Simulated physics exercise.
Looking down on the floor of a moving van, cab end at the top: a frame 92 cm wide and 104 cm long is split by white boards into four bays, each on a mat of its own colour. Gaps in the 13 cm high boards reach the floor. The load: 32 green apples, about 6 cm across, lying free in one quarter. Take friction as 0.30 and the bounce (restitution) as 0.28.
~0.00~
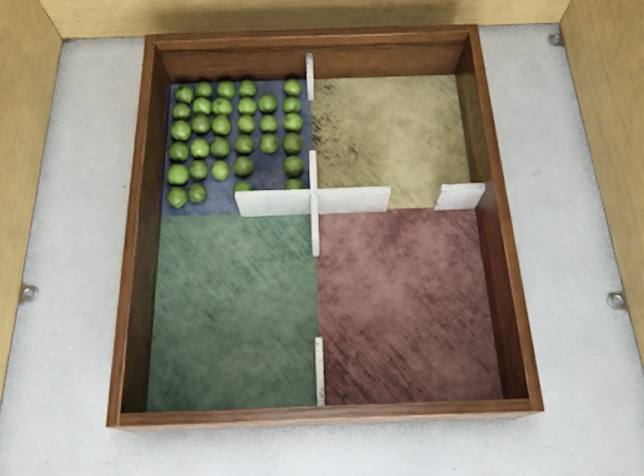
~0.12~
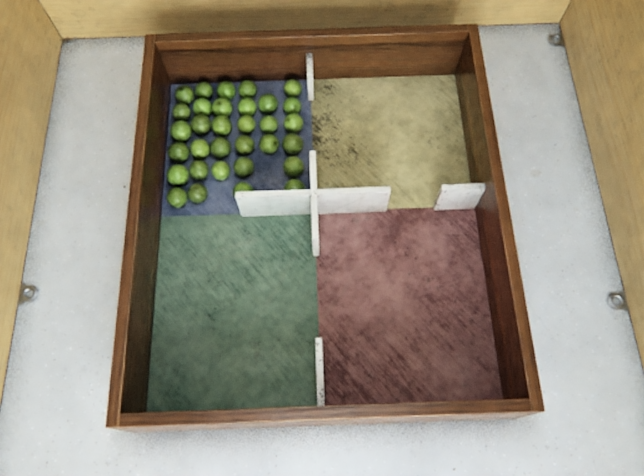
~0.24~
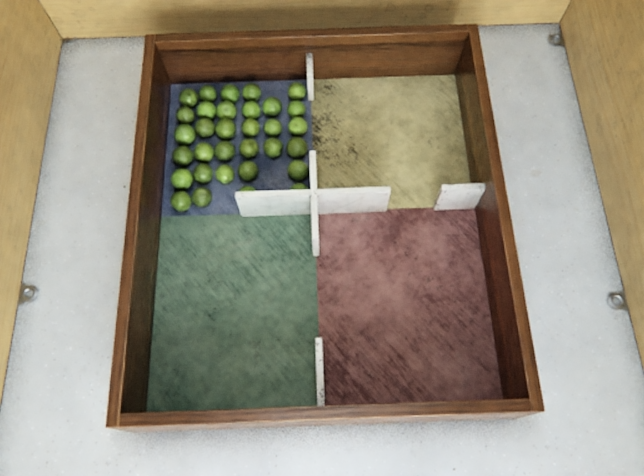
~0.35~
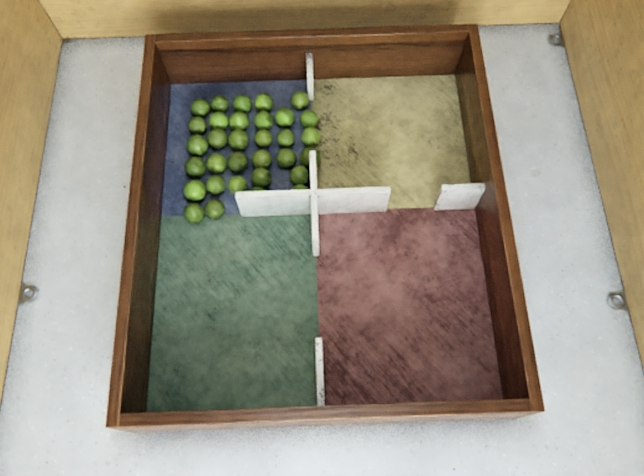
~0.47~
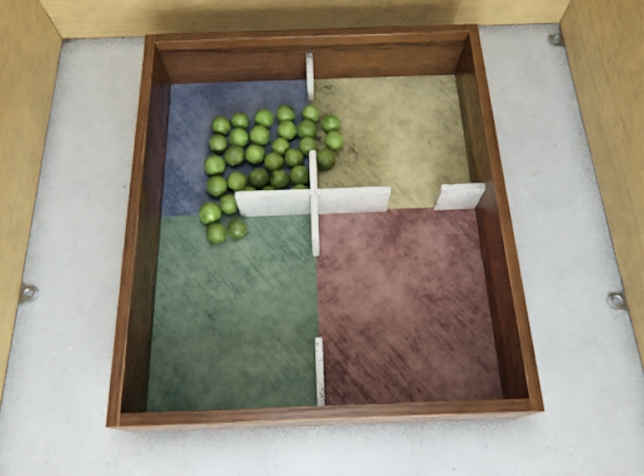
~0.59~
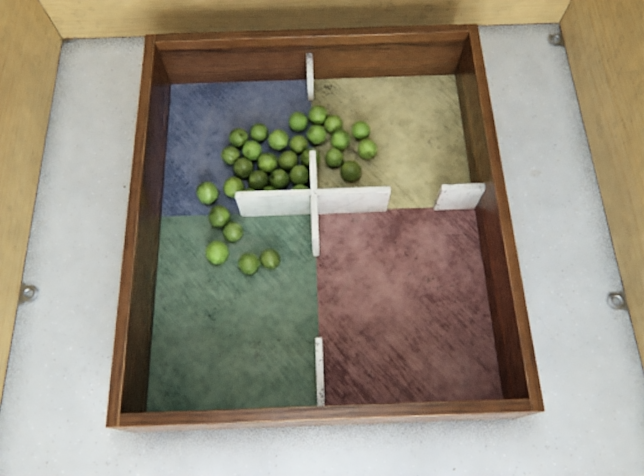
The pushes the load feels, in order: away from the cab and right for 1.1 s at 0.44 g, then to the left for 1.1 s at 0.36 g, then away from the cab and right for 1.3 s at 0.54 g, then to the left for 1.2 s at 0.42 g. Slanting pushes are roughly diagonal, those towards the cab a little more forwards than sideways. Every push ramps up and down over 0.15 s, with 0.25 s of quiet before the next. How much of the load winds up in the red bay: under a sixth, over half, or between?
Expect a sixth to a half of the load in the red bay.
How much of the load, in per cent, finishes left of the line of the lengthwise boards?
About 70 per cent.
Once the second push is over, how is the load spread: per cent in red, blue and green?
Red 20, blue 40, green 20 per cent.
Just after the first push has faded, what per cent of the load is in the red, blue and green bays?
By then: Red 20, blue 30, green 20 per cent.
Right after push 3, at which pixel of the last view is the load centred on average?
At about (374, 295).
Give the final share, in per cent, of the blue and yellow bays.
Blue 20, yellow 10 per cent.
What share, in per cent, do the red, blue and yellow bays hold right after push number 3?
By then: Red 40, blue 20, yellow 10 per cent.
After push 1 (1.34 s), 6 in the red bay, 10 in the blue bay, 5 in the green bay and 11 in the yellow bay.
After push 2 (2.69 s), 6 in the red bay, 14 in the blue bay, 8 in the green bay and 4 in the yellow bay.
After push 3 (4.24 s), 14 in the red bay, 8 in the blue bay, 7 in the green bay and 3 in the yellow bay.
After push 4 (5.69 s), 9 in the red bay, 7 in the blue bay, 14 in the green bay and 2 in the yellow bay.
Final count (at 6.32 s), 9 in the red bay, 7 in the blue bay, 14 in the green bay and 2 in the yellow bay. Asked share, 9 of 32, 28 per cent.
